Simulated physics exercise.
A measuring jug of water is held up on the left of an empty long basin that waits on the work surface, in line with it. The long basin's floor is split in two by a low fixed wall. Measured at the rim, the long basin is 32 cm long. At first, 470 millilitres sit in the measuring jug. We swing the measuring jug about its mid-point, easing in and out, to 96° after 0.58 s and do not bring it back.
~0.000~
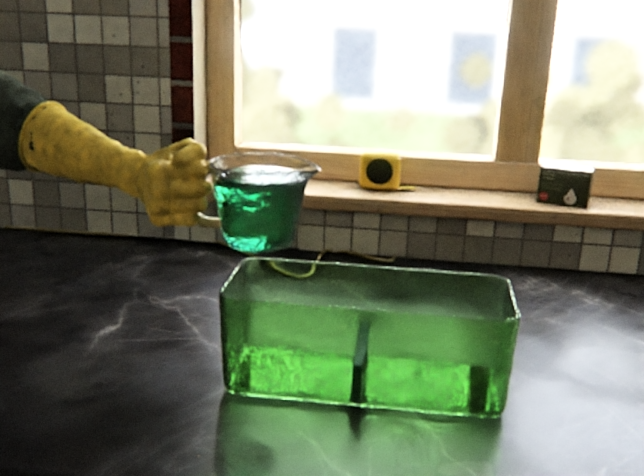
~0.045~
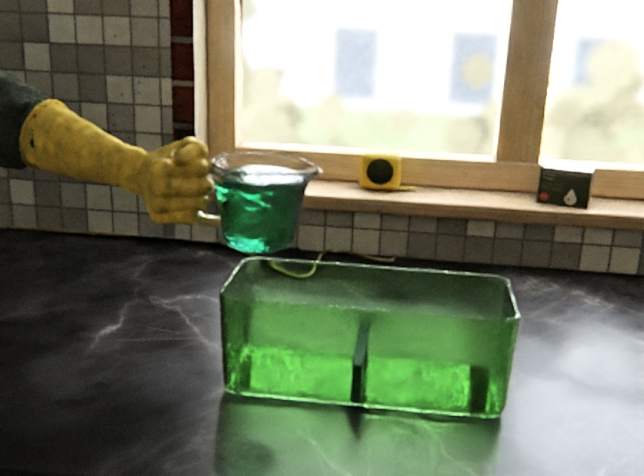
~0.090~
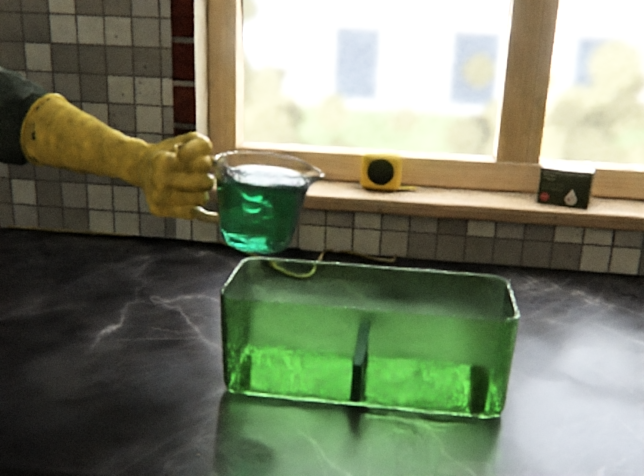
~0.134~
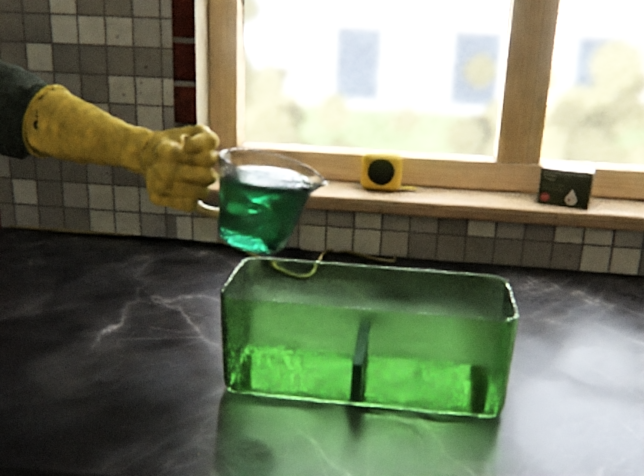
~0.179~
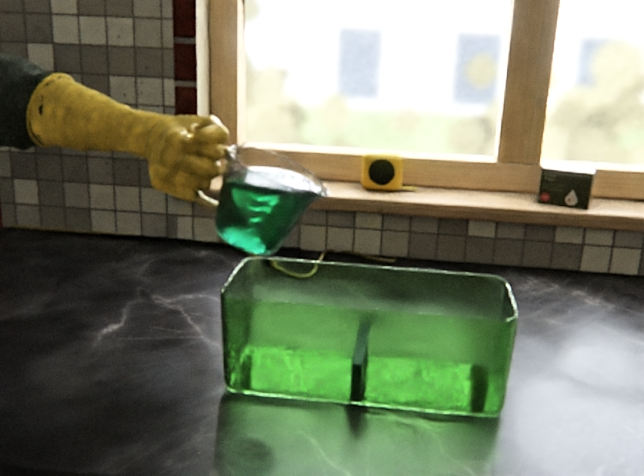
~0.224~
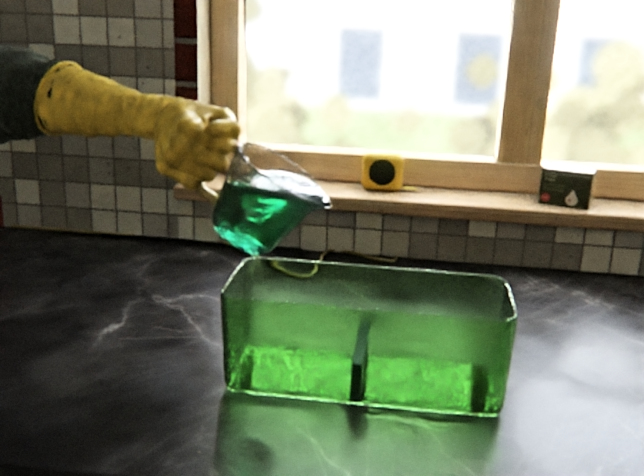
A yellow-gloved hand tilts a clear jug of green liquid rightward above a long glass basin.
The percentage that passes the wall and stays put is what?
It is about 23 per cent.
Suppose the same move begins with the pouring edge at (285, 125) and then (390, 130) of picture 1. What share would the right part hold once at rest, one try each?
About 5 %, then about 95 %.
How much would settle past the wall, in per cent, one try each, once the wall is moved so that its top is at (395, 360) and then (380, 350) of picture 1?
Result: 10 per cent, then 10 per cent.
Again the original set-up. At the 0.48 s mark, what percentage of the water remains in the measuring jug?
Close to 44 in a hundred.
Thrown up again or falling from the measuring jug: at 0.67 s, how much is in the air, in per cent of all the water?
Around 5 percent of it is airborne.
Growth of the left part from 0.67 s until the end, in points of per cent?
Roughly 12 per cent.
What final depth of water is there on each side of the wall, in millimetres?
The left side settles near 20 mm and the right side near 6 mm.
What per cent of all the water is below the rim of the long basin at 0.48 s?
Roughly 36 percent.
By 0.48 s the tilt is 89° and 44 per cent is still to pour, 20 is left of the wall and 16 right of it.
By 0.67 s the tilt is 96° and 9 per cent is still to pour, 64 is left of the wall and 22 right of it.
By 0.87 s the tilt is 96° and 1 per cent is still to pour, 75 is left of the wall and 23 right of it.
By 1.08 s the tilt is 96° and 0 per cent is still to pour, 76 is left of the wall and 23 right of it.
At rest 76 per cent lies left of the wall, 23 right of it and 1 outside.
